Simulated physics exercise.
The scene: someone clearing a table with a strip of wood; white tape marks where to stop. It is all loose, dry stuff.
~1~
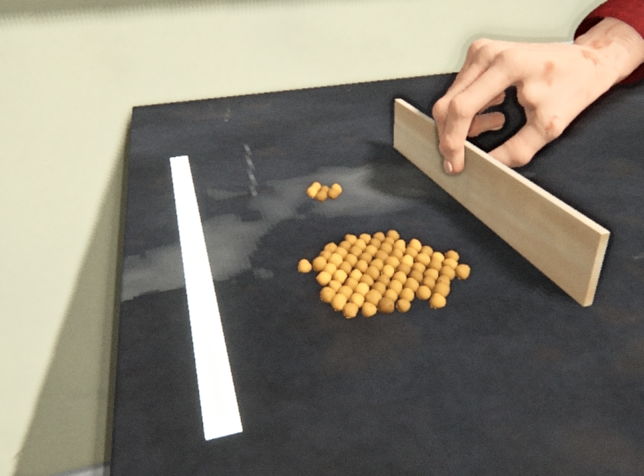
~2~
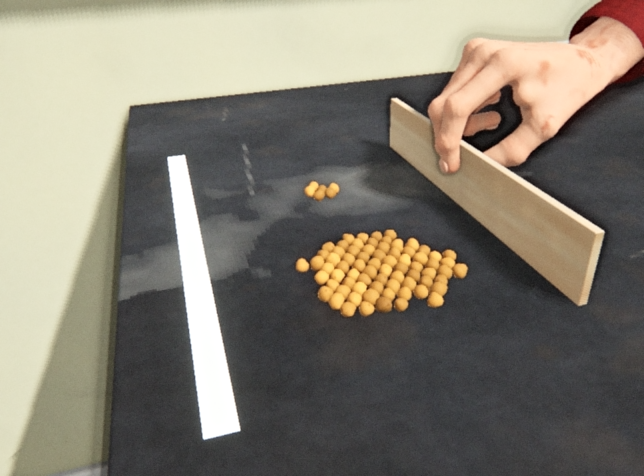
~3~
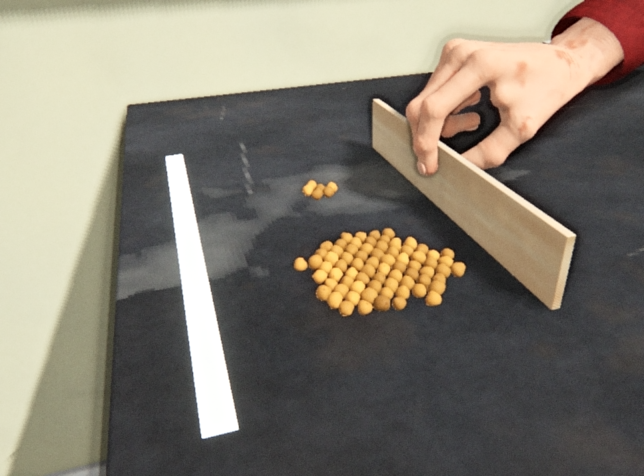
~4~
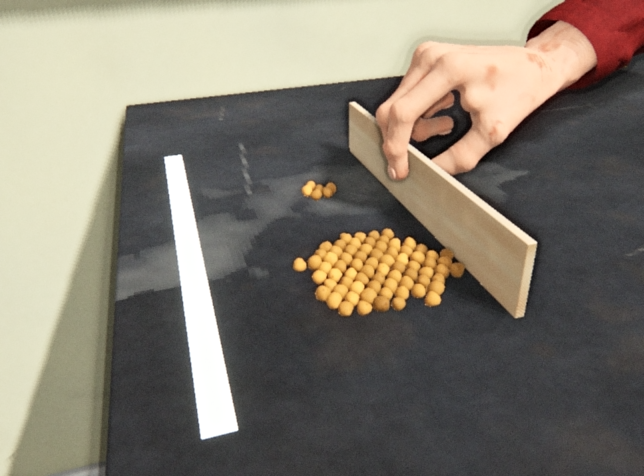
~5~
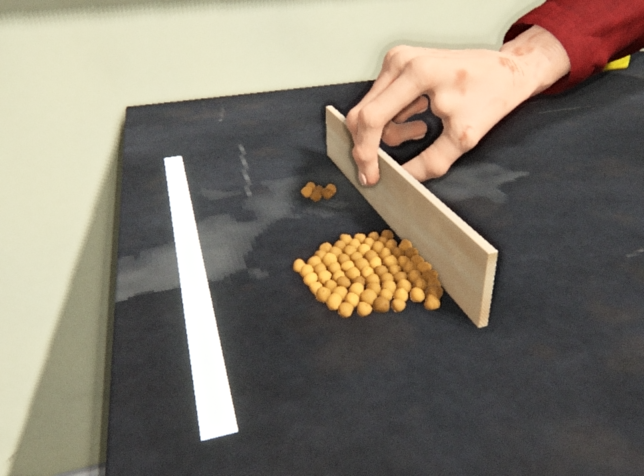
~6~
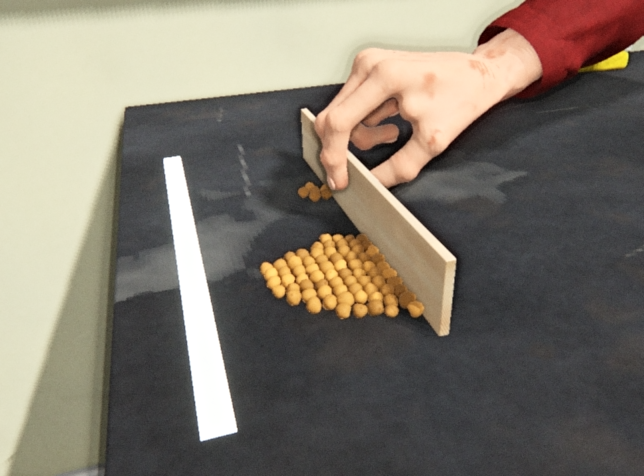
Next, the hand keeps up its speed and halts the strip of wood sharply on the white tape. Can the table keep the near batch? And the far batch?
The near batch loses pieces over the edge; the far batch stays on top.
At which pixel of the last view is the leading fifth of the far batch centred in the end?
Near (149, 217).
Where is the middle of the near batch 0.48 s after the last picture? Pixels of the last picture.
Close to (240, 287).
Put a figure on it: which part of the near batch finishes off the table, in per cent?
Roughly 30 in a hundred.
Then, 0.48 s after the last picture, strip of wood still moving, near (258, 176); near batch all on the table, its front near (168, 305); far batch all on the table, its front near (222, 205).
Then, 0.98 s after the last picture, strip of wood stopped at the white tape; near batch about a quarter over the edge; far batch all on the table, its front near (137, 218).
At rest, strip of wood stopped at the white tape; near batch about a quarter over the edge; far batch all on the table, its front near (137, 218).
